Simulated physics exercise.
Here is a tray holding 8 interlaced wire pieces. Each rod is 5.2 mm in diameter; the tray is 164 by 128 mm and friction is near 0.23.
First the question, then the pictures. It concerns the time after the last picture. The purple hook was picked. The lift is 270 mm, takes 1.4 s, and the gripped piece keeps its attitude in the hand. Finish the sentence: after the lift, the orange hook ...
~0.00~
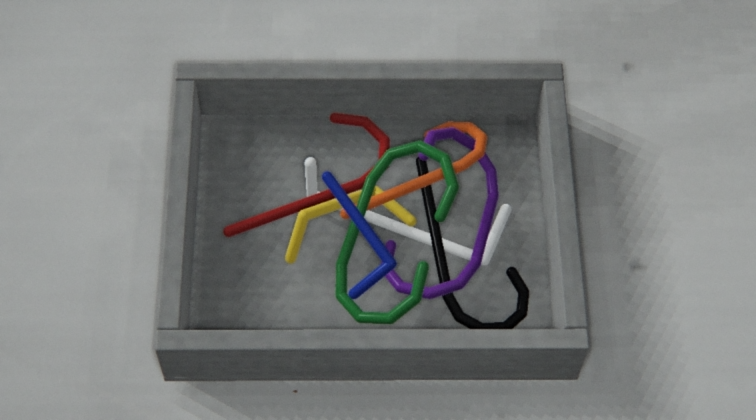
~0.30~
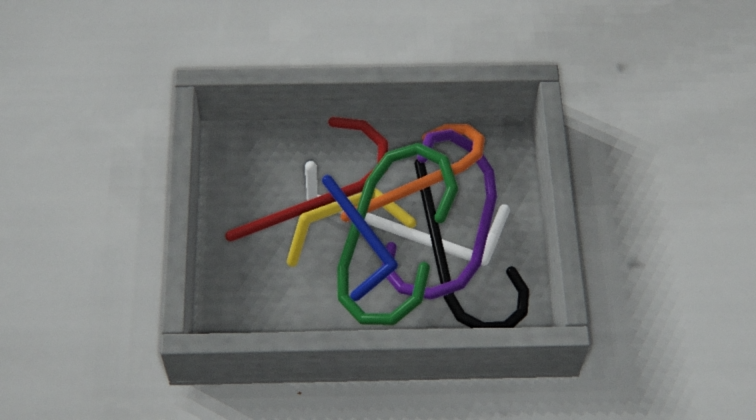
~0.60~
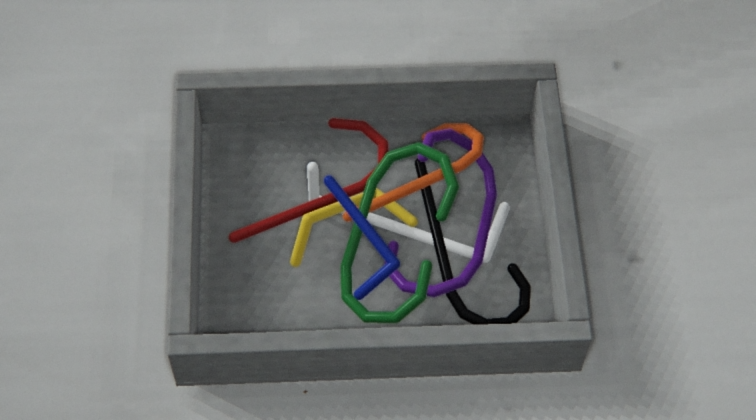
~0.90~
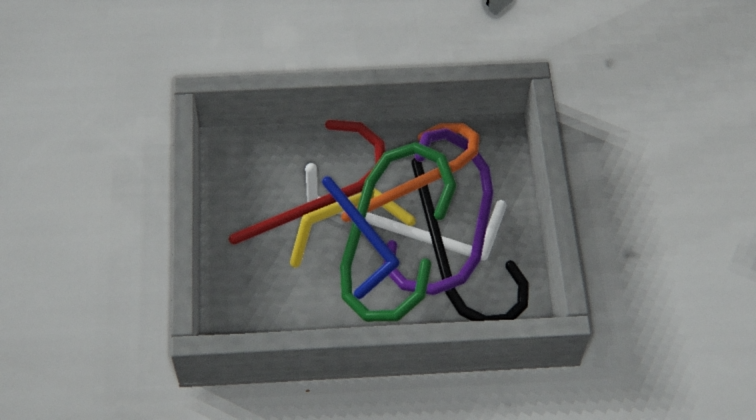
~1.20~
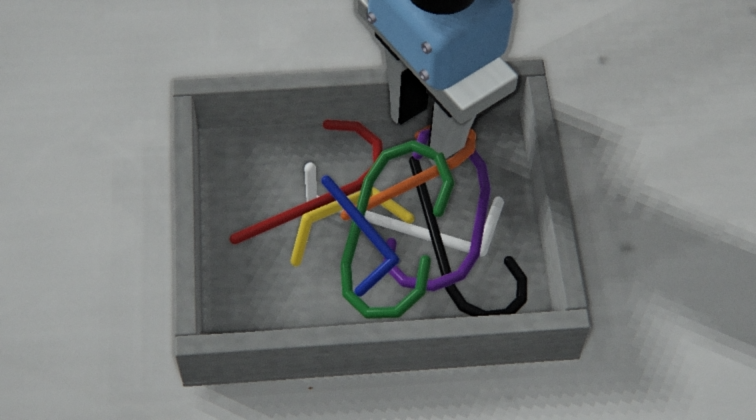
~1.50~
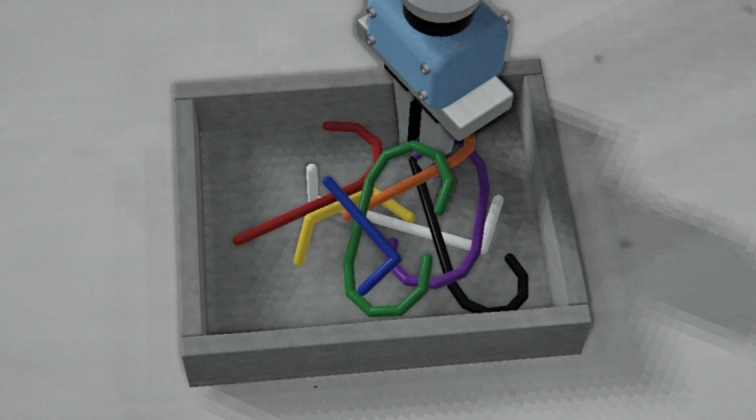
... is hanging from the lifted part.
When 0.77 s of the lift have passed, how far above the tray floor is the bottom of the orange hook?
I'd say close to 90 mm.
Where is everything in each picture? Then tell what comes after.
The first picture shows fingers out of view, 219 mm above the grip; orange hook from (430, 136) to (346, 214), passing over yellow crank, over purple hook, under green hook; purple hook from (391, 246) to (424, 155), passing over black hook, under orange hook, under green hook.
The second picture shows fingers out of view, 219 mm above the grip; black hook from (512, 272) to (420, 164), passing under purple hook, under green hook; yellow crank from (292, 261) to (411, 223), passing over white crank, under orange hook, under green hook.
The third picture shows fingers out of view, 204 mm above the grip; blue key from (359, 295) to (329, 181), passing over purple hook; red hook from (333, 123) to (234, 237).
The fourth picture shows fingers out of view, 109 mm above the grip; purple hook from (392, 246) to (420, 156), passing over black hook, under orange hook, under green hook; white crank from (501, 206) to (311, 169), passing under yellow crank.
The fifth picture shows fingers (429, 119) 14 mm above the grip; green hook from (426, 261) to (439, 212), passing over yellow crank, over black hook, over purple hook.
The sixth picture shows fingers (427, 136) closed on the purple hook.
After 1.92 s, lowest point more than 20 mm over the tray floor, purple hook 58 mm.
After 2.27 s, lowest point more than 20 mm over the tray floor, purple hook 159 mm, orange hook 94 mm.
After 2.90 s, lowest point more than 20 mm over the tray floor, purple hook 273 mm, orange hook 204 mm.
At rest, hanging purple hook 273 mm, orange hook 204 mm; the other 6 are down.
